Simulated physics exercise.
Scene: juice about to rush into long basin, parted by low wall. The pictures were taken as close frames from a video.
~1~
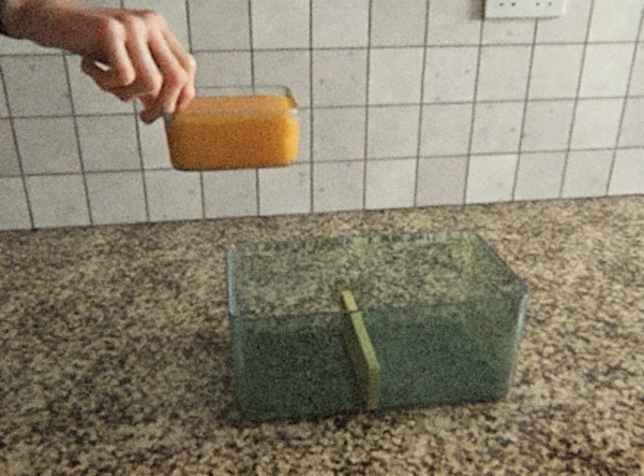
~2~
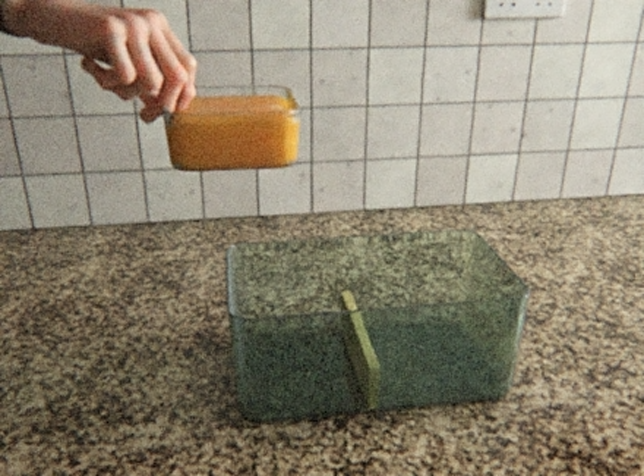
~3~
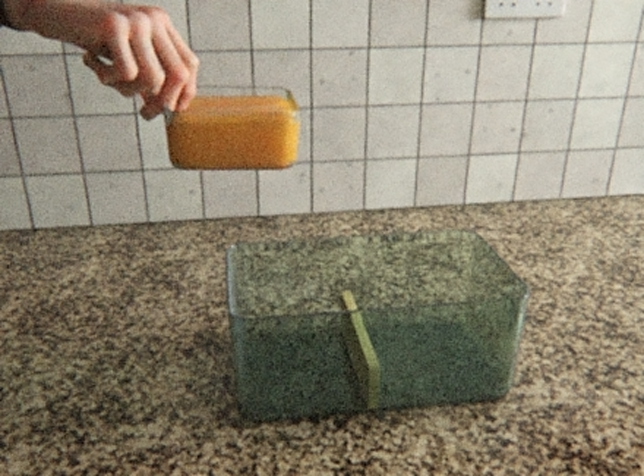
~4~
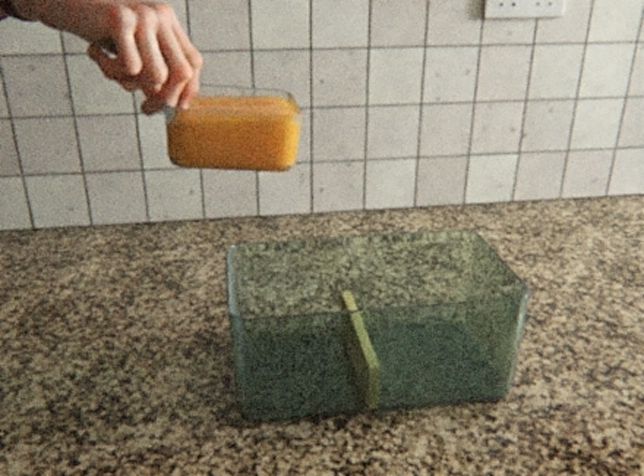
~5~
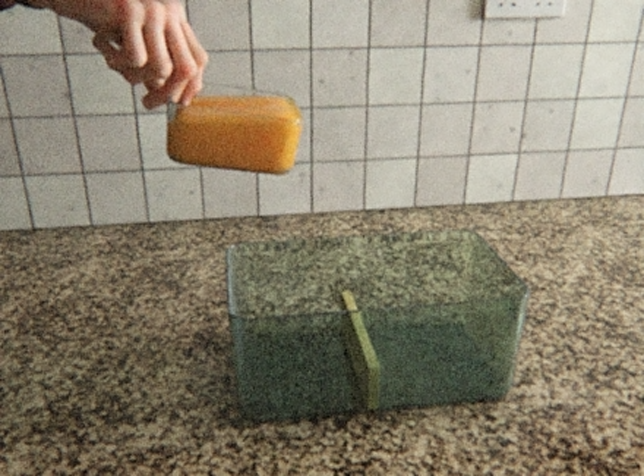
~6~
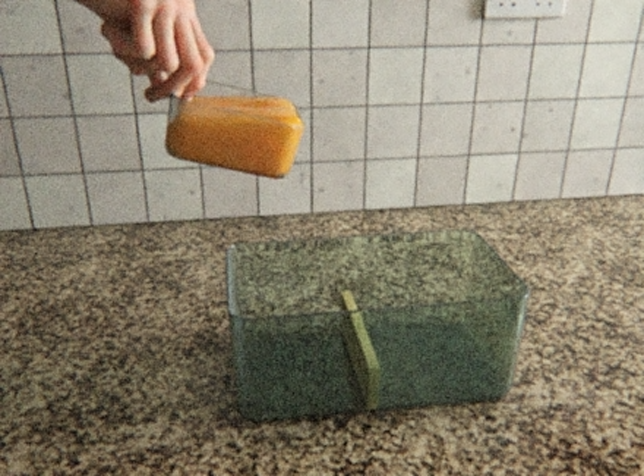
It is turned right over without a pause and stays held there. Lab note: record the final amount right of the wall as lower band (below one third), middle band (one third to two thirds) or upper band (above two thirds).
Recorded: Middle band.
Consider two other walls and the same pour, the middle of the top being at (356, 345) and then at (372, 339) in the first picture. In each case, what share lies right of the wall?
In turn some 65 and 45 in a hundred.
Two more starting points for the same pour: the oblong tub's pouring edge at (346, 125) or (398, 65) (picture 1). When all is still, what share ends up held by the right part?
About 80 % the first time, about 95 % the second.
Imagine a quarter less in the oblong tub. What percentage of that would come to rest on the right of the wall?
It comes to around 40 percent.
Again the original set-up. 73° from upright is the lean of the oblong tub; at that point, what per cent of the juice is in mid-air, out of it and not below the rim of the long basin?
45 %.
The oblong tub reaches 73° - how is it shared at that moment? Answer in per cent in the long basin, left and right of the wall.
The left part holds 5 percent and the right part 25 percent.
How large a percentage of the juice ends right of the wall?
I'd estimate around 60 per cent.
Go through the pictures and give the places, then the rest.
In the first frame, it leans 0°; its right rim is at (293, 99); the juice meets the walls at (171, 110) and (291, 105); the long basin's rim runs from (228, 280) to (501, 261); the wall's top is at (359, 326).
In the second frame, it leans 1°; its right rim is at (293, 100); the juice meets the walls at (171, 109) and (291, 105).
In the third frame, it leans 3°; its right rim is at (294, 102); the juice meets the walls at (171, 108) and (291, 106).
In the fourth frame, it leans 6°; its right rim is at (295, 105); the juice meets the walls at (172, 108) and (293, 107).
In the fifth frame, it leans 10°; its right rim is at (296, 110); the juice meets the walls at (173, 108) and (294, 107).
In the sixth frame, it leans 15°; its right rim is at (297, 116); the juice meets the walls at (174, 108) and (297, 108); 1 per cent is over the edge.
A moment on, the oblong tub is tipped part way and 27 per cent is still to pour, 6 is left of the wall and 23 right of it.
Next, the oblong tub is tipped right over and 3 per cent is still to pour, 30 is left of the wall and 60 right of it.
Then the oblong tub is tipped right over and 0 per cent is still to pour, 39 is left of the wall and 60 right of it.
Later the oblong tub is tipped right over and 0 per cent is still to pour, 39 is left of the wall and 60 right of it.
Finally, 39 per cent lies left of the wall, 60 right of it and 1 outside.
